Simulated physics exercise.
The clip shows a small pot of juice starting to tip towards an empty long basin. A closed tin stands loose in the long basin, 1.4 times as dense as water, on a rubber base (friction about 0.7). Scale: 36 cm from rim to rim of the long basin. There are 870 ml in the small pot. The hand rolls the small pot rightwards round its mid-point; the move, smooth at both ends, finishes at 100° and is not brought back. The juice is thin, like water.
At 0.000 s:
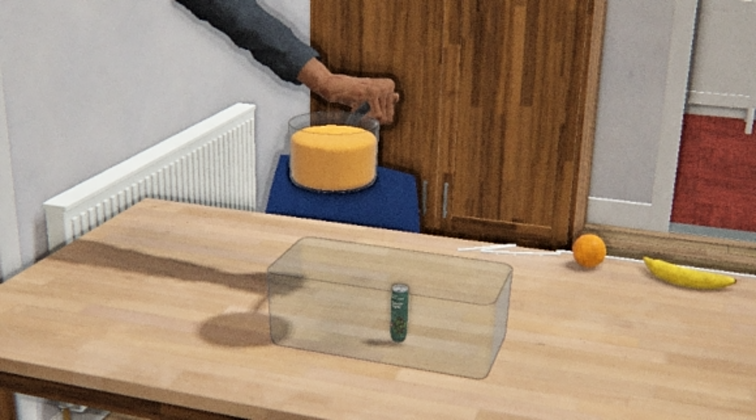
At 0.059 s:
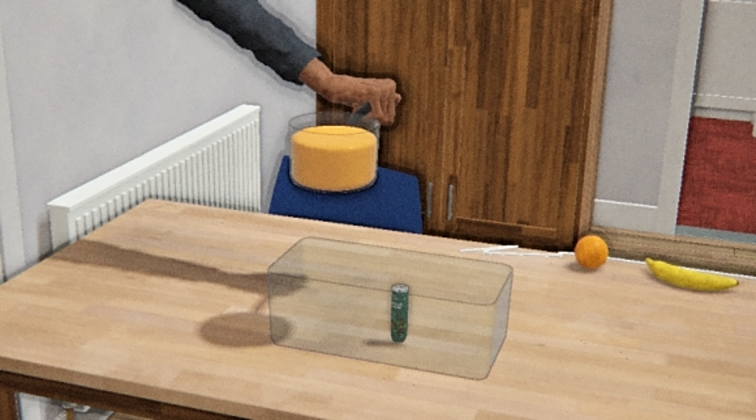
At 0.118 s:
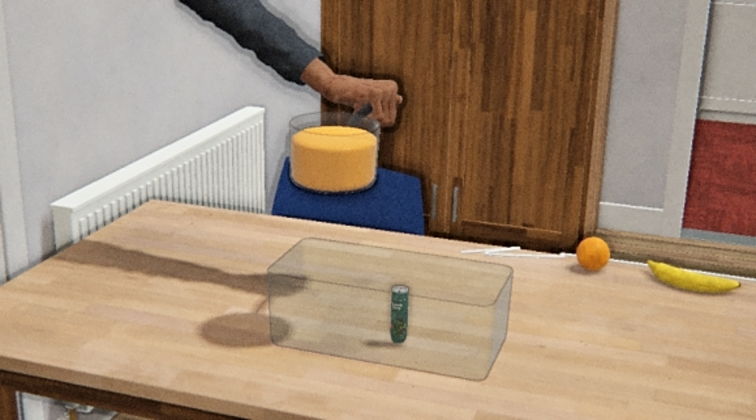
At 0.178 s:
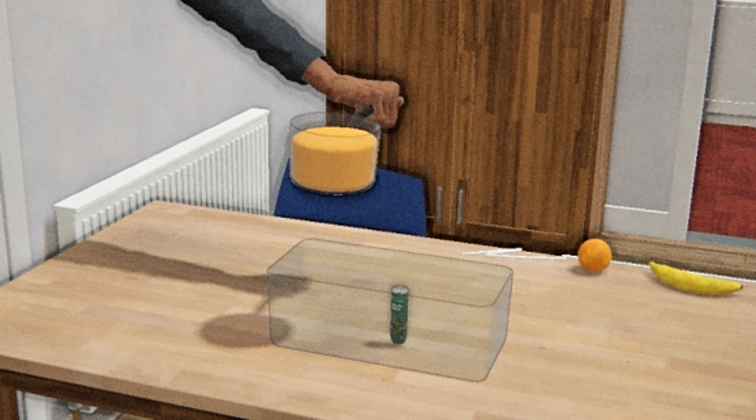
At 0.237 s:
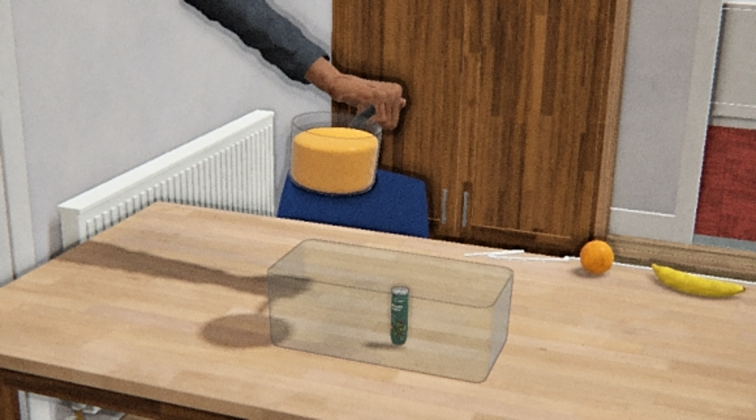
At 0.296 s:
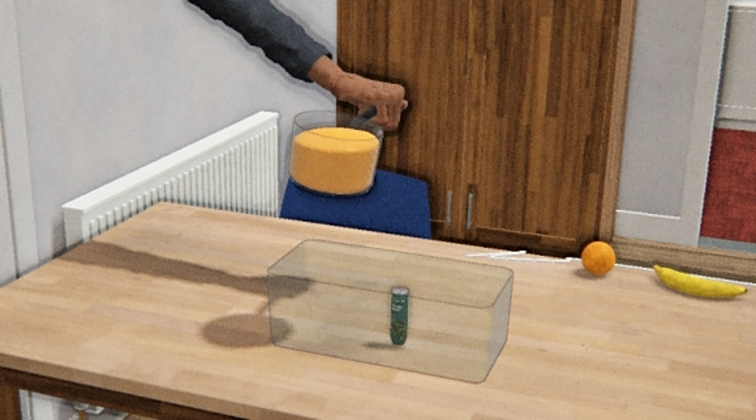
Above a wooden table, a hand slowly tilts a small pot of orange juice rightwards.
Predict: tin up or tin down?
It stays up.
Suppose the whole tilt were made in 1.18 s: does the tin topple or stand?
Then it keeps standing.
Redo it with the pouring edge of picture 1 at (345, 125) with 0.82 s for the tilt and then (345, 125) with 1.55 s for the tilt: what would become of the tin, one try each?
First it topples; then it keeps standing.
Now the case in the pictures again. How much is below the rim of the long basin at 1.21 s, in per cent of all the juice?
Near 56 in a hundred.
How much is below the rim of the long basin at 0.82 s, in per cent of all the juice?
Near 3 in a hundred.
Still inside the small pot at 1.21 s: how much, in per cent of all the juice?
Near 24 in a hundred.
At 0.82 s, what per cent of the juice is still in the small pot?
Near 80 in a hundred.
By 0.82 s the tilt is 55° and 80 per cent is still to pour; the tin stands where it began.
By 1.21 s the tilt is 88° and 24 per cent is still to pour; the tin stands where it began.
By 1.61 s the tilt is 100° and 3 per cent is still to pour; the tin stands where it began.
By 2.05 s the tilt is 100° and 0 per cent is still to pour; the tin stands where it began.
At rest the tin stands where it began.
